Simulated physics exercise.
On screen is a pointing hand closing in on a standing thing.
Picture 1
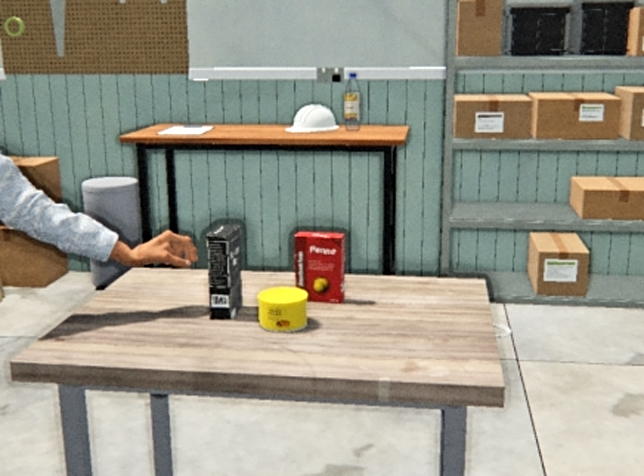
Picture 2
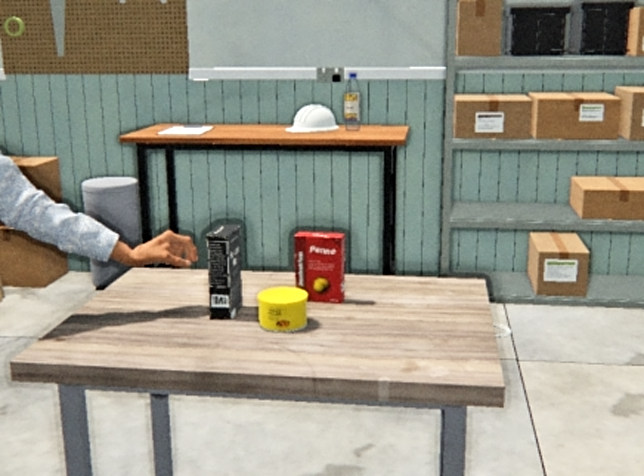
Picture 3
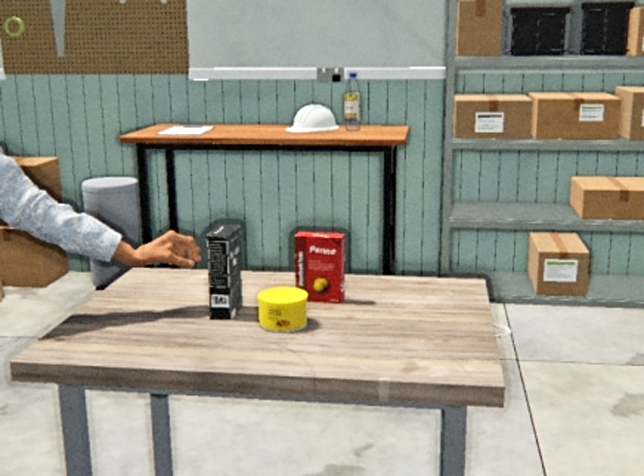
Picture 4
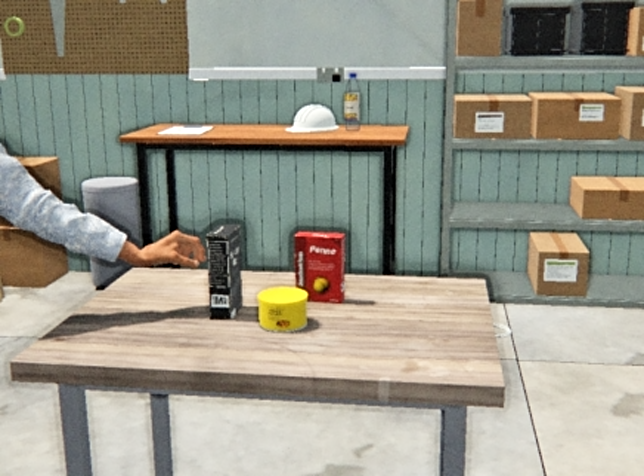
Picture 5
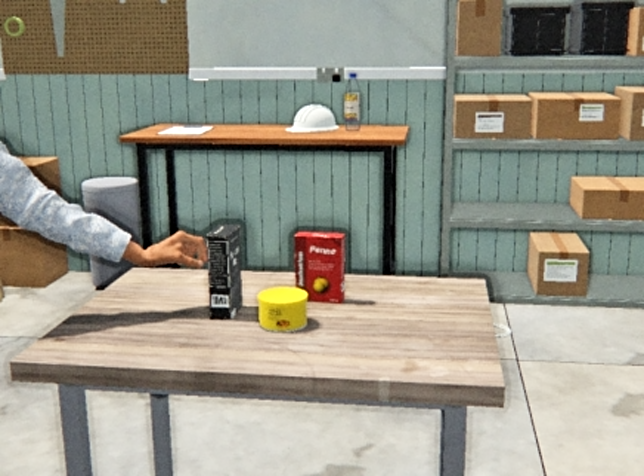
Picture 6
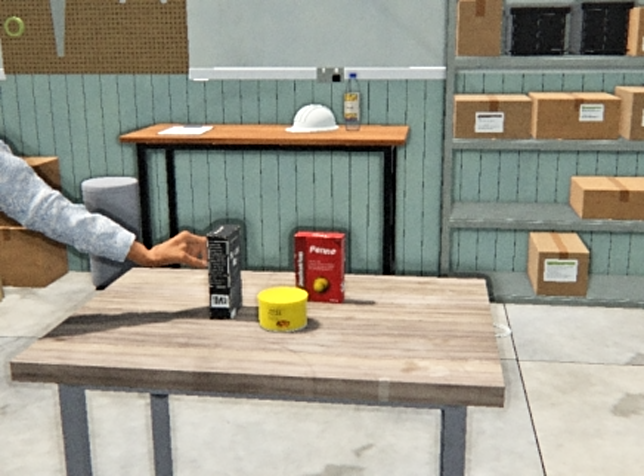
Hand at left inching toward a black packet standing beside a yellow tub and red box on a wooden table.
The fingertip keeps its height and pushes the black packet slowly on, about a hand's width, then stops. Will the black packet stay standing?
Capsizes.
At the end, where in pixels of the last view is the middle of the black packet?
Near pixel (280, 286).
Then, 0.40 s later than the last frame, black packet tilted by 22° near (242, 271).
Then, 0.60 s later than the last frame, black packet tilted by 63° near (265, 279).
Then, 1.00 s later than the last frame, black packet on its side near (281, 283).
When it is over, lying over on the table, black packet. End places, in pixels of the last picture, black packet near (280, 285).
